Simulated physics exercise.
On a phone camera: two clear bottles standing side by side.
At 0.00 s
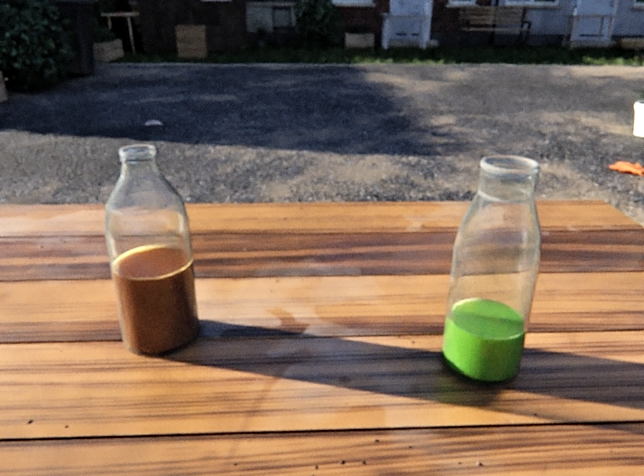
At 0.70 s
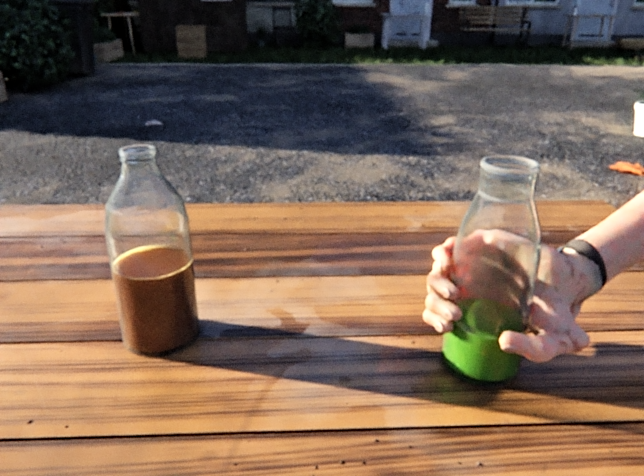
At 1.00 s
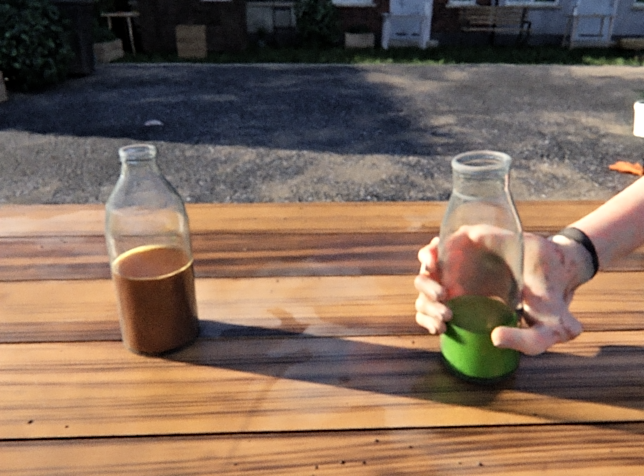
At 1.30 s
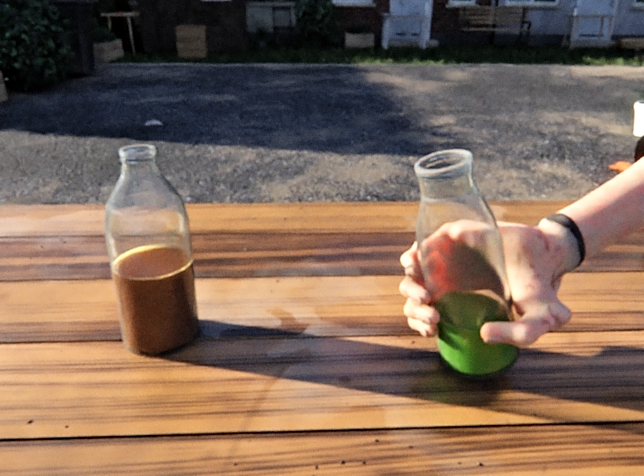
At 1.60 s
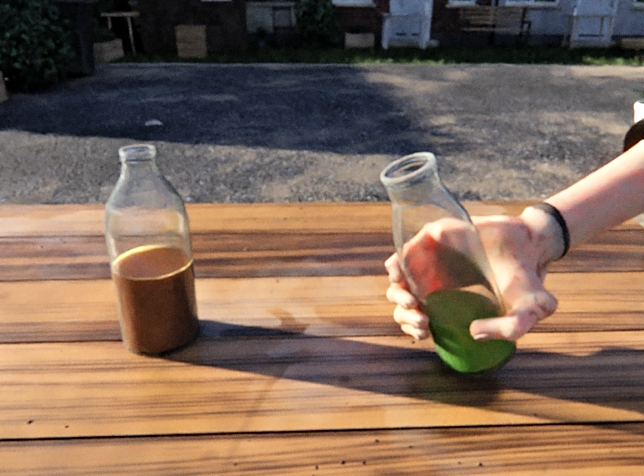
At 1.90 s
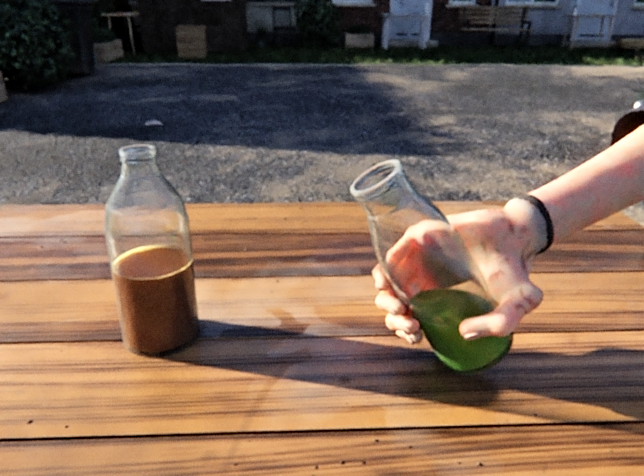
On an outdoor wooden table, a hand grasping the right bottle of green liquid and tilting it left beside a bottle of brown liquid.
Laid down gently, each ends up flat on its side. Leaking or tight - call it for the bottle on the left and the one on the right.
Left bottle: Leaking; right bottle: Leaking.
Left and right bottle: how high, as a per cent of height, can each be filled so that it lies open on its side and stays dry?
About 24 % and 14 %.
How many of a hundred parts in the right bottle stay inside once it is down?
Residual share: About 60 per cent.
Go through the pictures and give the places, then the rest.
Both stand upright; right bottle (495, 267) about a quarter full, open; left bottle (151, 246) about half full, open, in the first frame.
A hand takes the right bottle; right bottle about a quarter full, surface at (487, 318); left bottle about half full, surface at (153, 261), in the second frame.
The right bottle leans; right bottle (481, 264) about a quarter full; left bottle (151, 246) about half full, in the third frame.
The right bottle leans; right bottle about a quarter full, surface at (471, 310); left bottle about half full, surface at (153, 261), in the fourth frame.
The right bottle leans; right bottle (444, 262) tipped 25°; left bottle (151, 246) about half full, in the fifth frame.
The right bottle leans; right bottle (428, 264) tipped 30°, open; left bottle about half full, surface at (153, 261), open, in the sixth frame.
By 2.6 s, the right bottle is nearly down; right bottle, dry at the neck.
By 3.6 s, the right bottle lies flat; right bottle, some has come out.
By 6.5 s, both lie flat; right bottle, some has come out; left bottle, some has come out.
